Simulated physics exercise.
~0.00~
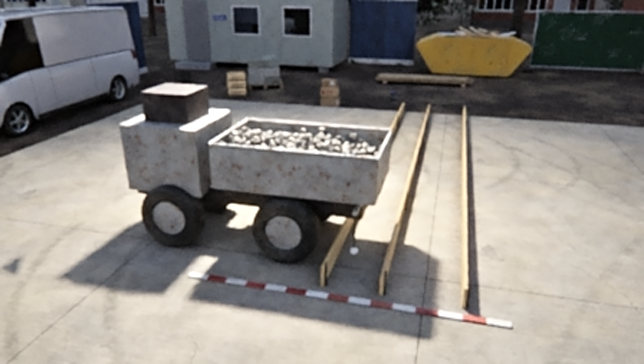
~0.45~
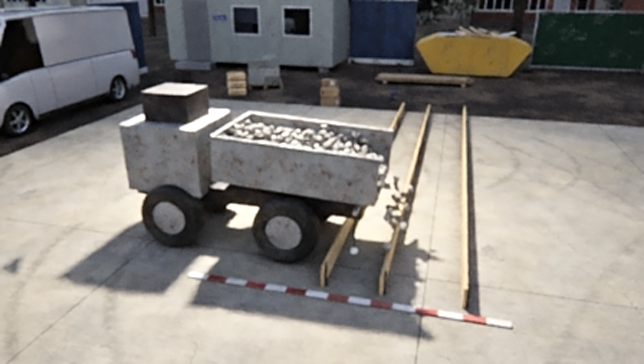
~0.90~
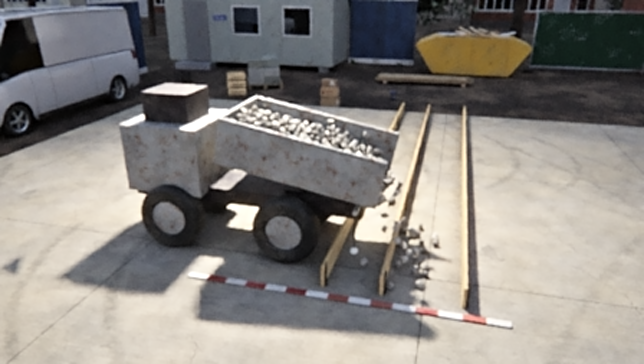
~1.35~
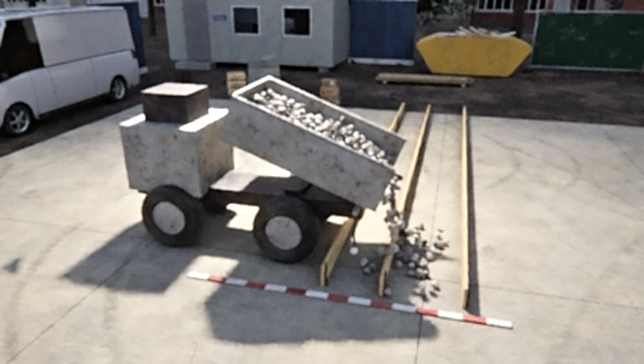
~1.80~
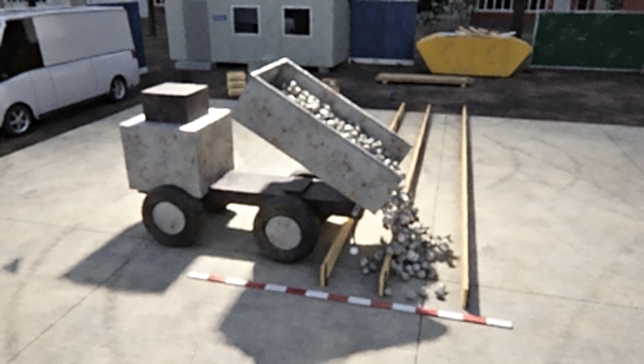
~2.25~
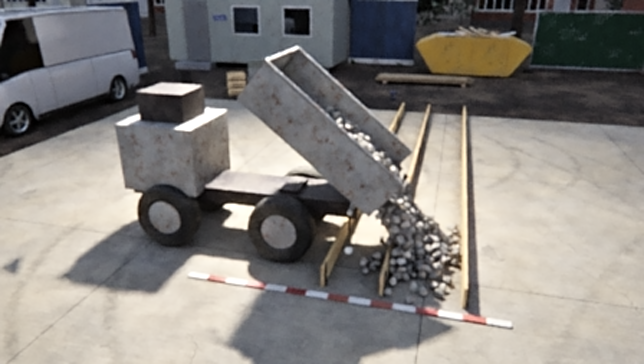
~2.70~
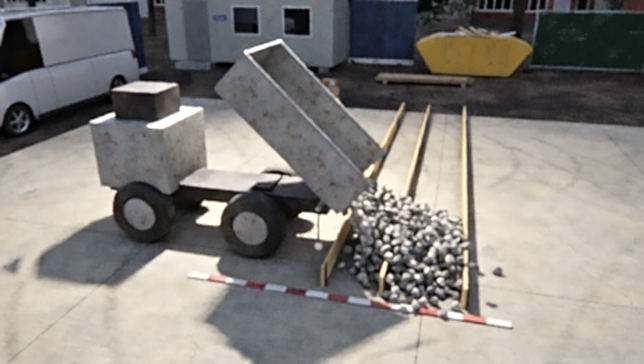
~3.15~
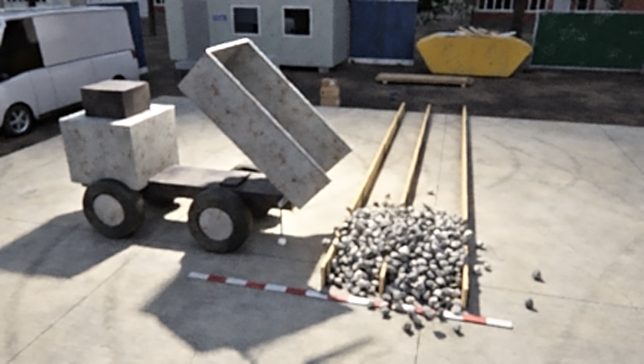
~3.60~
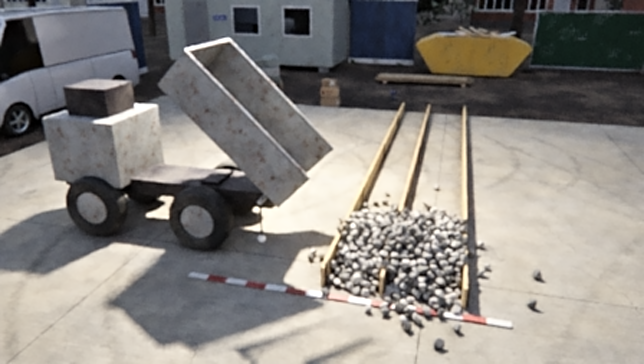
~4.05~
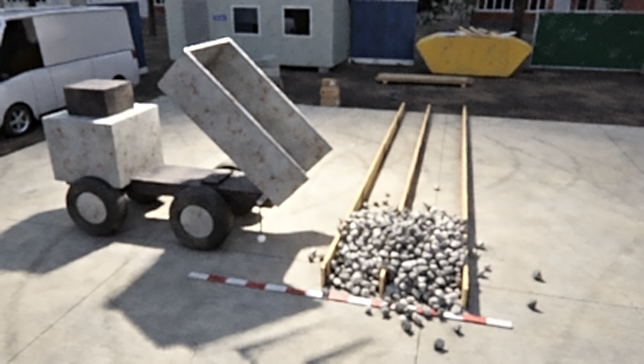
The clip opens on a blocky grey tipper truck filled with stones, standing on sunlit concrete beside three long boards, with a red-and-white staff on the ground. The bed begins to tilt, and a few stones drop from its right end among the boards. As it rises more steeply, the trickle thickens into a growing heap. The truck then rolls left while the remaining stones pour out, emptying the bed. It stops with its bed still raised, leaving a broad pile across both bays, more of it in the far one, and a few strays beyond.
